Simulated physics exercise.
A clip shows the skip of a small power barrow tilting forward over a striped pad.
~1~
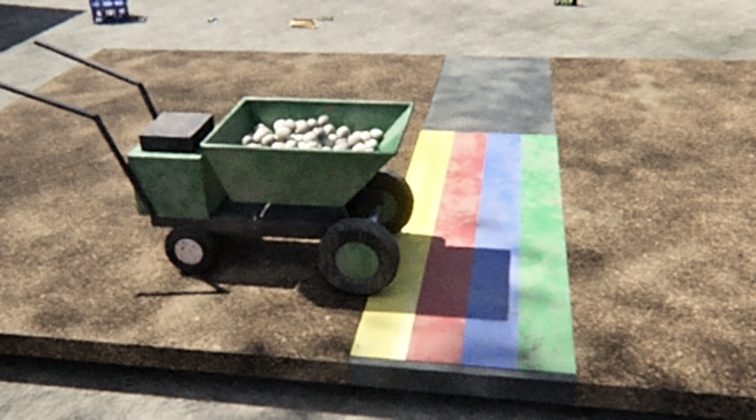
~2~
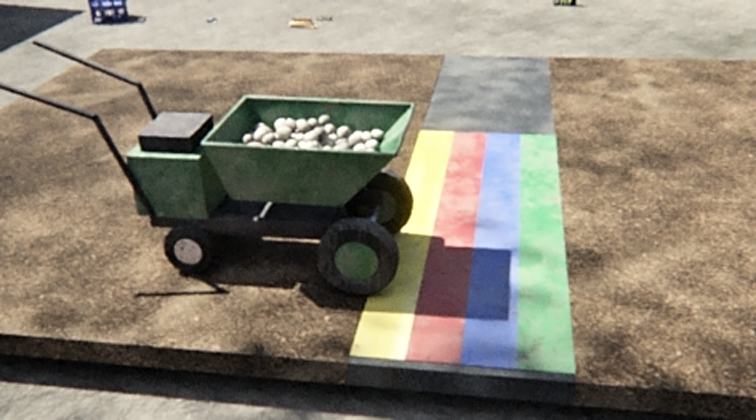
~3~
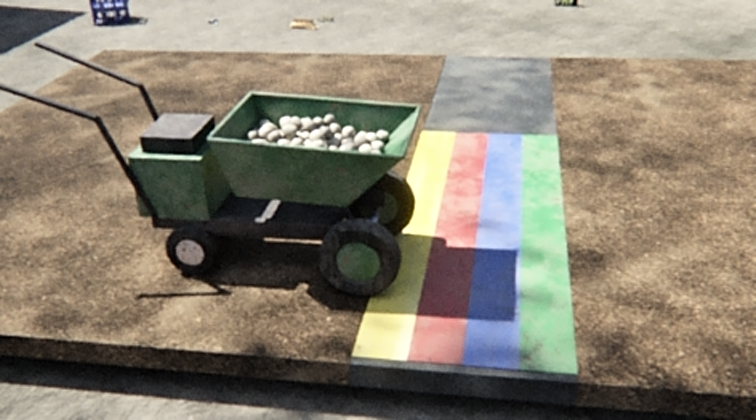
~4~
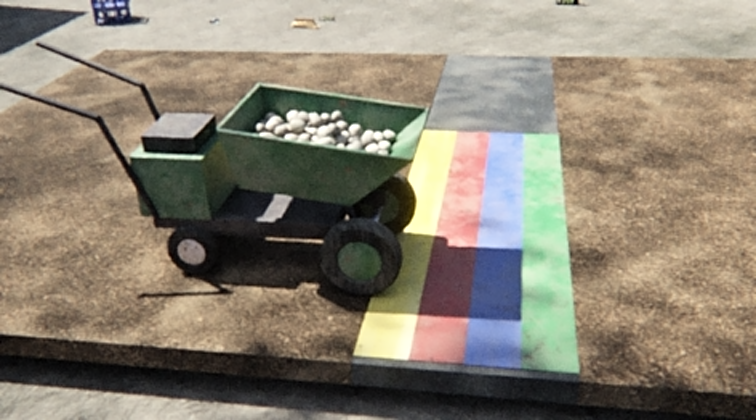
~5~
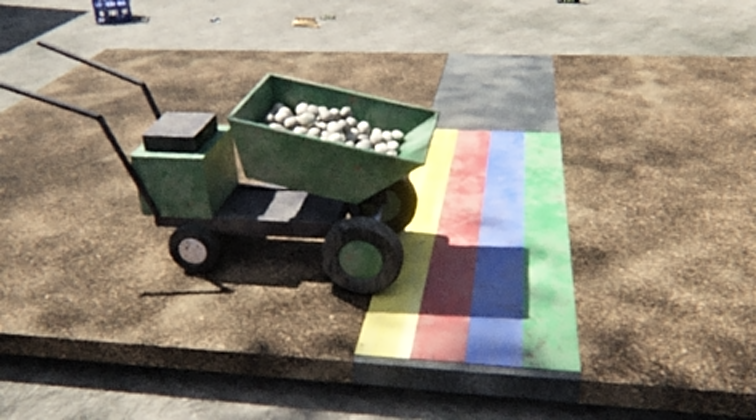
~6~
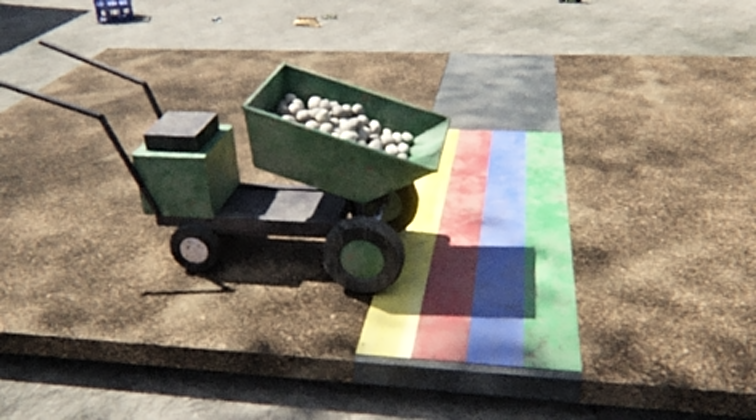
A green barrow with black wheels and long dark handles stands on a brown, gritty slab in sunlight, seen from its side and slightly above. Its skip holds pale rounded pebbles, and to the right lies a pad striped yellow, red, blue and green, crossed by shadow. The skip sits level at first, then tilts steadily forward to the right, its rear rising, while the wheels and view stay nearly still.
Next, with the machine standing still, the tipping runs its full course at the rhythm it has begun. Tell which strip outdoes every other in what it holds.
The green strip holds the most.
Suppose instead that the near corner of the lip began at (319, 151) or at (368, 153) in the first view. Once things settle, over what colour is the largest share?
Taking them in order, it would be the red one and then blue.
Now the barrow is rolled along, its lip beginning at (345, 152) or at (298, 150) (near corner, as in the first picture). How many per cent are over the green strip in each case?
You'd see around 20 per cent the first time and around 10 per cent the second.
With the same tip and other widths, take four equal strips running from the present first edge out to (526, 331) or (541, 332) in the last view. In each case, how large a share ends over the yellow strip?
The first painting gives around 0 per cent, the second around 0 per cent.
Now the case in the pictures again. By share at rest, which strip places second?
The next one is the blue one.
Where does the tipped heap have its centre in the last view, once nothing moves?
Somewhere around (540, 262) in the last picture.
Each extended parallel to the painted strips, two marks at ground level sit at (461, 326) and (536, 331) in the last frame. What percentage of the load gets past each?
The first gives 90 %, the second 50 %.
Soon, skip tipped steeply; all in the skip.
A while on, skip tipped steeply; most in the skip; a small part over the blue strip; a stray few over the green strip; a stray few falling.
Towards the end, skip tipped right over; a small part in the skip; about a quarter over the blue strip; about a third over the green strip; about a quarter off the paint.
Finally, skip tipped right over; a small part in the skip; none over the yellow strip; a stray few over the red strip; about a third over the blue strip; about a third over the green strip; about a quarter off the paint.
